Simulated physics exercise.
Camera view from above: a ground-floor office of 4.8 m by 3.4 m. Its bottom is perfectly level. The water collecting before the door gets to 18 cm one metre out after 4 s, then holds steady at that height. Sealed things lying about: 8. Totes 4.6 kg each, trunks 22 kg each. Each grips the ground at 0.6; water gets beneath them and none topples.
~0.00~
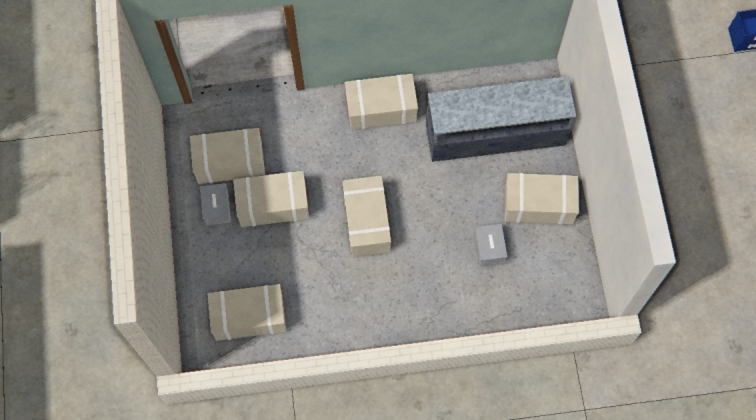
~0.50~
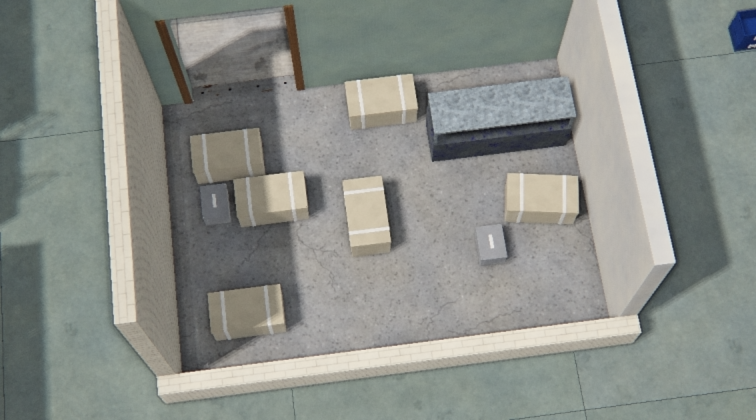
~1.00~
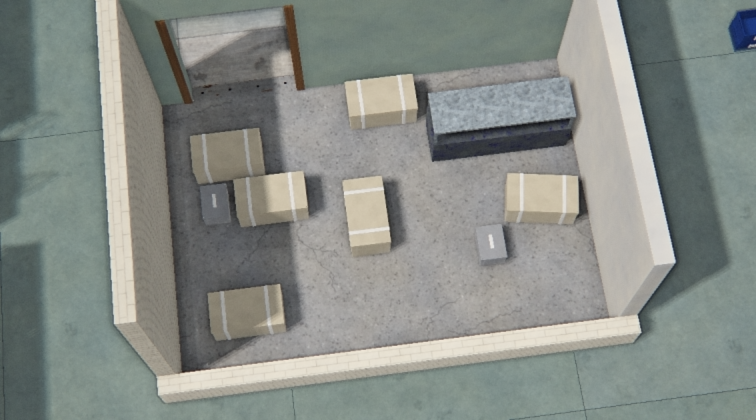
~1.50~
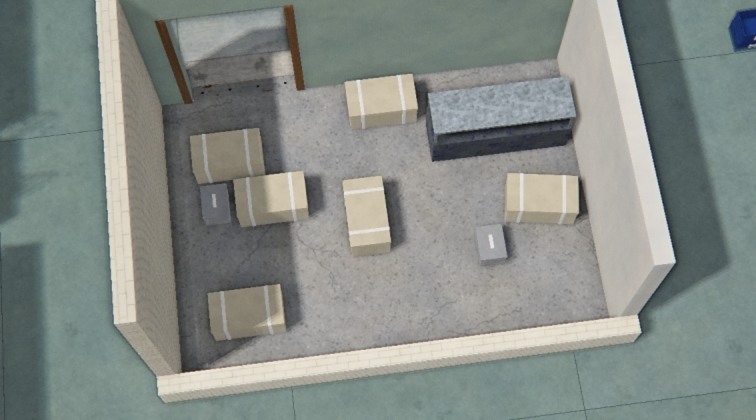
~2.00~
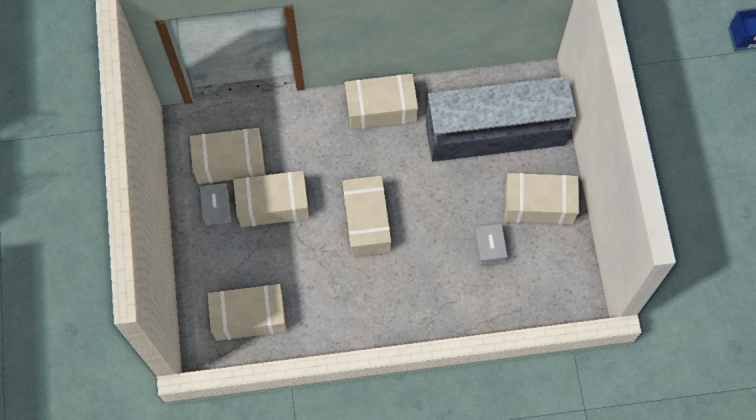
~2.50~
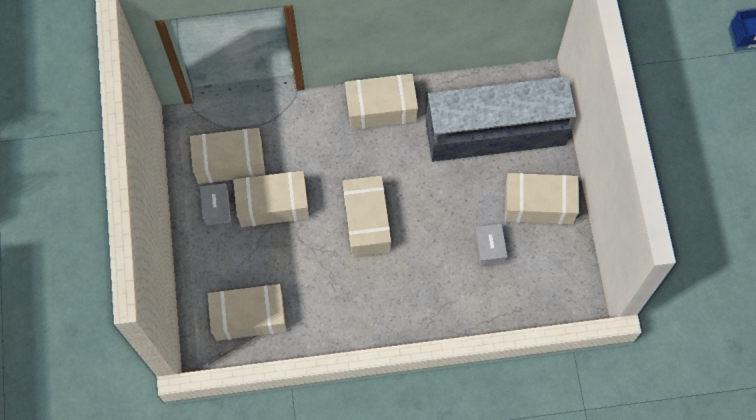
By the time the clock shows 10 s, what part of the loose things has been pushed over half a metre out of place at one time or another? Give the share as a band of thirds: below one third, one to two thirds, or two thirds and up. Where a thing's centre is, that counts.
I'm guessing the result is some.
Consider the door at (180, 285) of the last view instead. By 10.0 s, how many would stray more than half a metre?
Then the count would be 5.
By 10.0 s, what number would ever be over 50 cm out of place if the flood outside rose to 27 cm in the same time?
Under that setup the answer is 6.
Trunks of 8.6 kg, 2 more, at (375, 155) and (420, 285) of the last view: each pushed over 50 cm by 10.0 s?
Taking them in order, the first is below the threshold and the second is above the threshold.
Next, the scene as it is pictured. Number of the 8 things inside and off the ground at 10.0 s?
Of them, 4.
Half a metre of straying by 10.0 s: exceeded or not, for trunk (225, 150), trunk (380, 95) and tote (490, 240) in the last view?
Order as asked - a bigger shift, a smaller shift, a smaller shift.
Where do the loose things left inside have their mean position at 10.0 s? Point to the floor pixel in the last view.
The average lands around (386, 258).
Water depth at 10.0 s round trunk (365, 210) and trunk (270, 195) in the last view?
Depth approx. 5 cm / 8 cm.
After 3.5 s 0 of 8 are over 50 cm from their spots; 0 afloat.
After 4.5 s 0 of 8 are over 50 cm from their spots; 0 afloat.
After 7.0 s 3 of 8 are over 50 cm from their spots; 3 afloat.
After 10.0 s 5 of 8 are over 50 cm from their spots, and 5 have been at some point; 4 afloat.
